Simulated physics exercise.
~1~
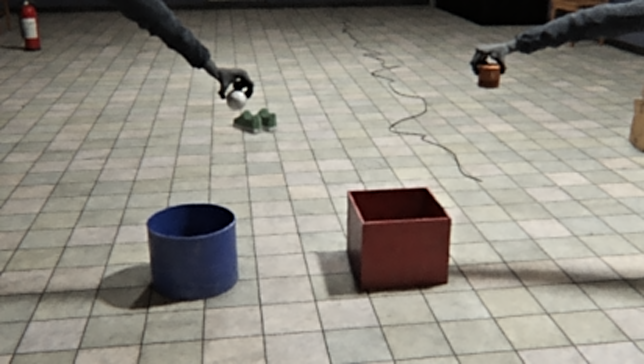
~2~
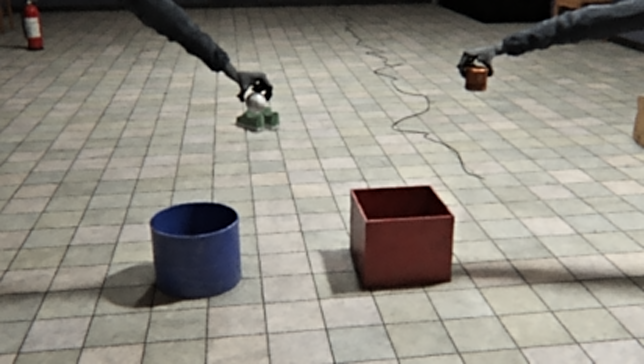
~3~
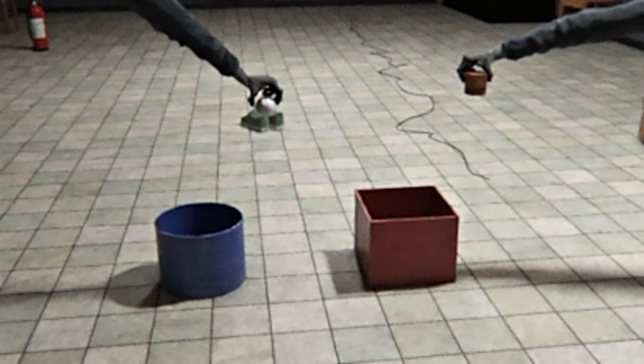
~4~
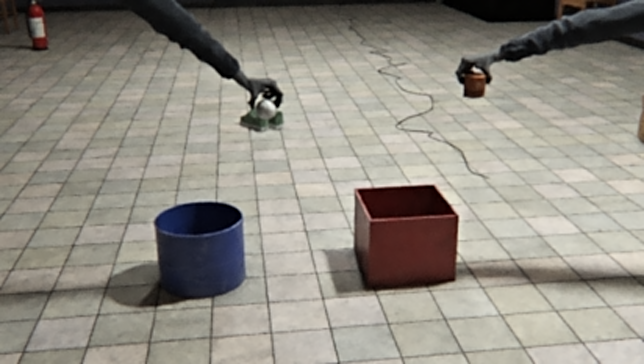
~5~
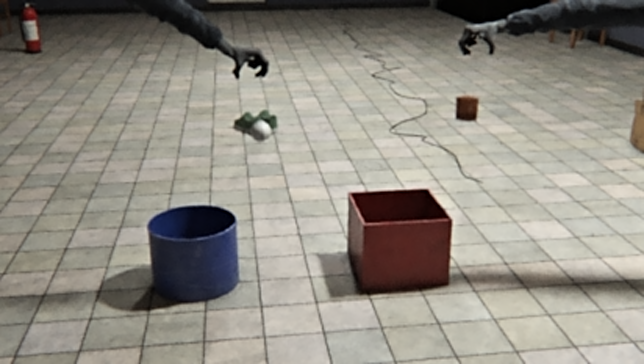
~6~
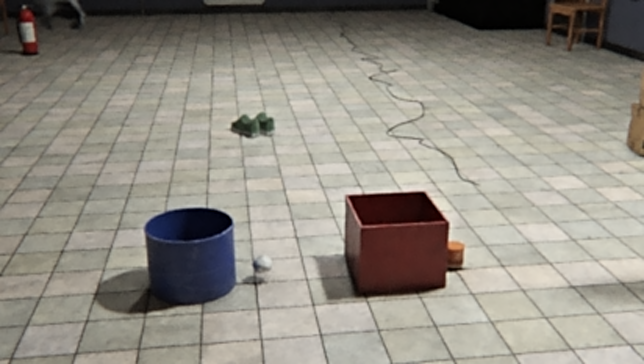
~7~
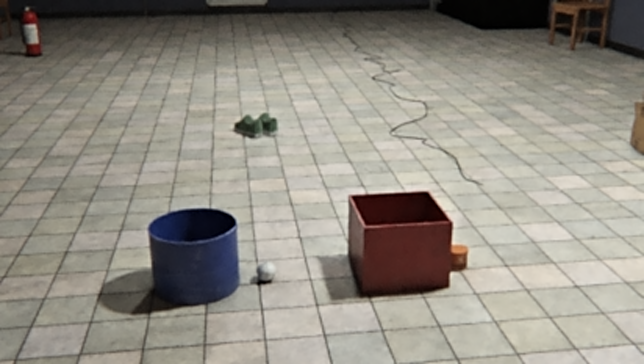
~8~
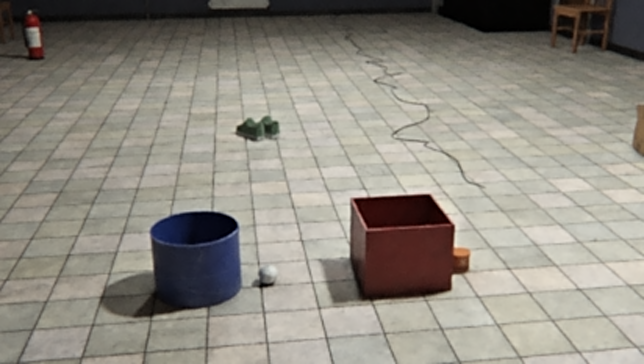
Two gloved hands releasing a white onion and an orange tin, both missing the blue bin and red crate, landing beside them.
